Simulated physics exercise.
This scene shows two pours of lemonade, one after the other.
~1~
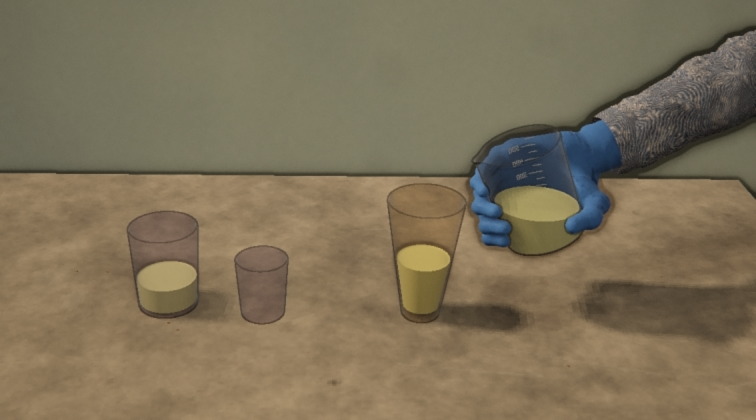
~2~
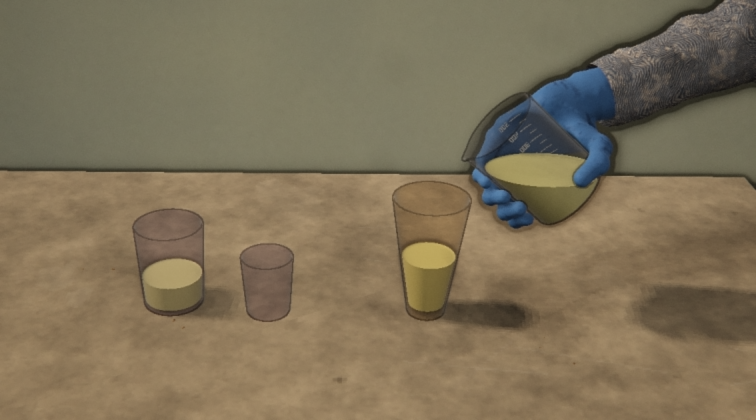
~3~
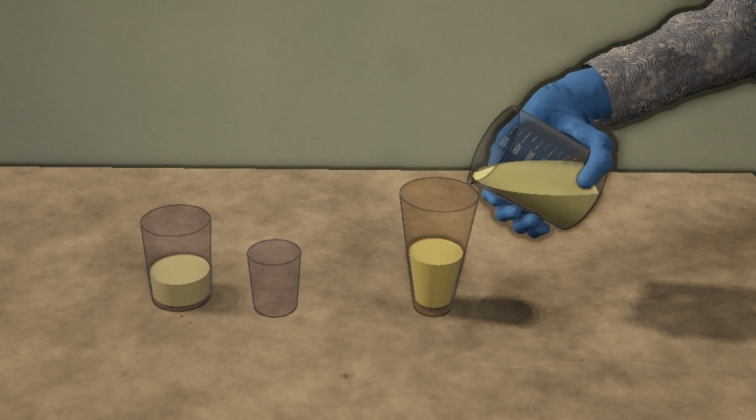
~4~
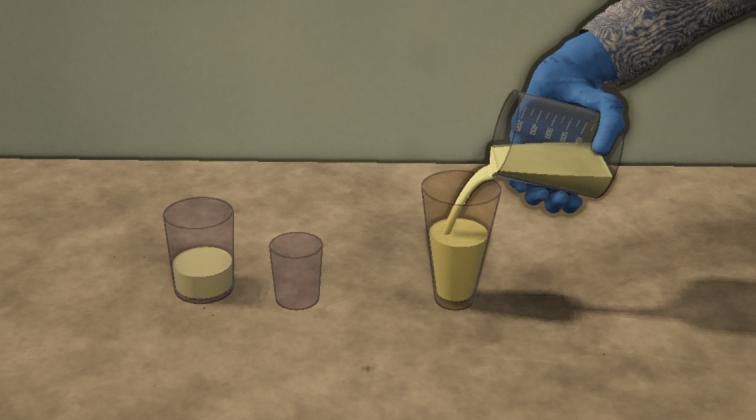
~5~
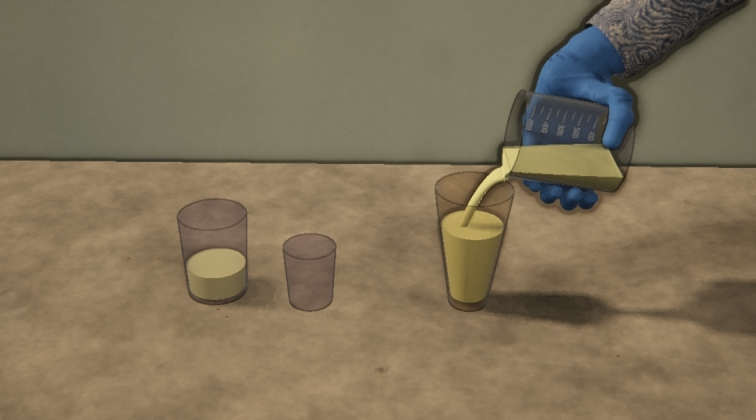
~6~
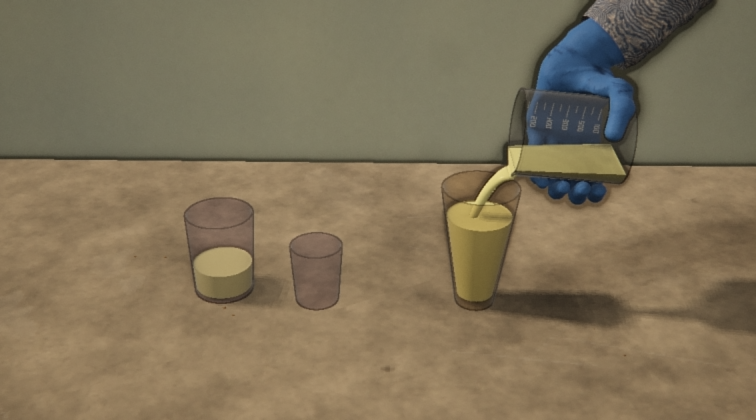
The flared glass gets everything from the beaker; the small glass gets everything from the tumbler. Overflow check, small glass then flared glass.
Check: The small glass, no overflow; the flared glass, no overflow.
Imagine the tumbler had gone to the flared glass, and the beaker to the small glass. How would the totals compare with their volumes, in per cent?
Respectively, 50 and 170 percent of capacity.
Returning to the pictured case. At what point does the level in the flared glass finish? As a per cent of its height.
It stands at around 90 per cent of the height.
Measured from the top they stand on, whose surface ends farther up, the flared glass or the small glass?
It ends up higher in the flared glass.
Soon after, the flared glass is about three quarters full.
Later, the flared glass is nearly full.
In the end, the small glass is about three quarters full; the flared glass is nearly full.
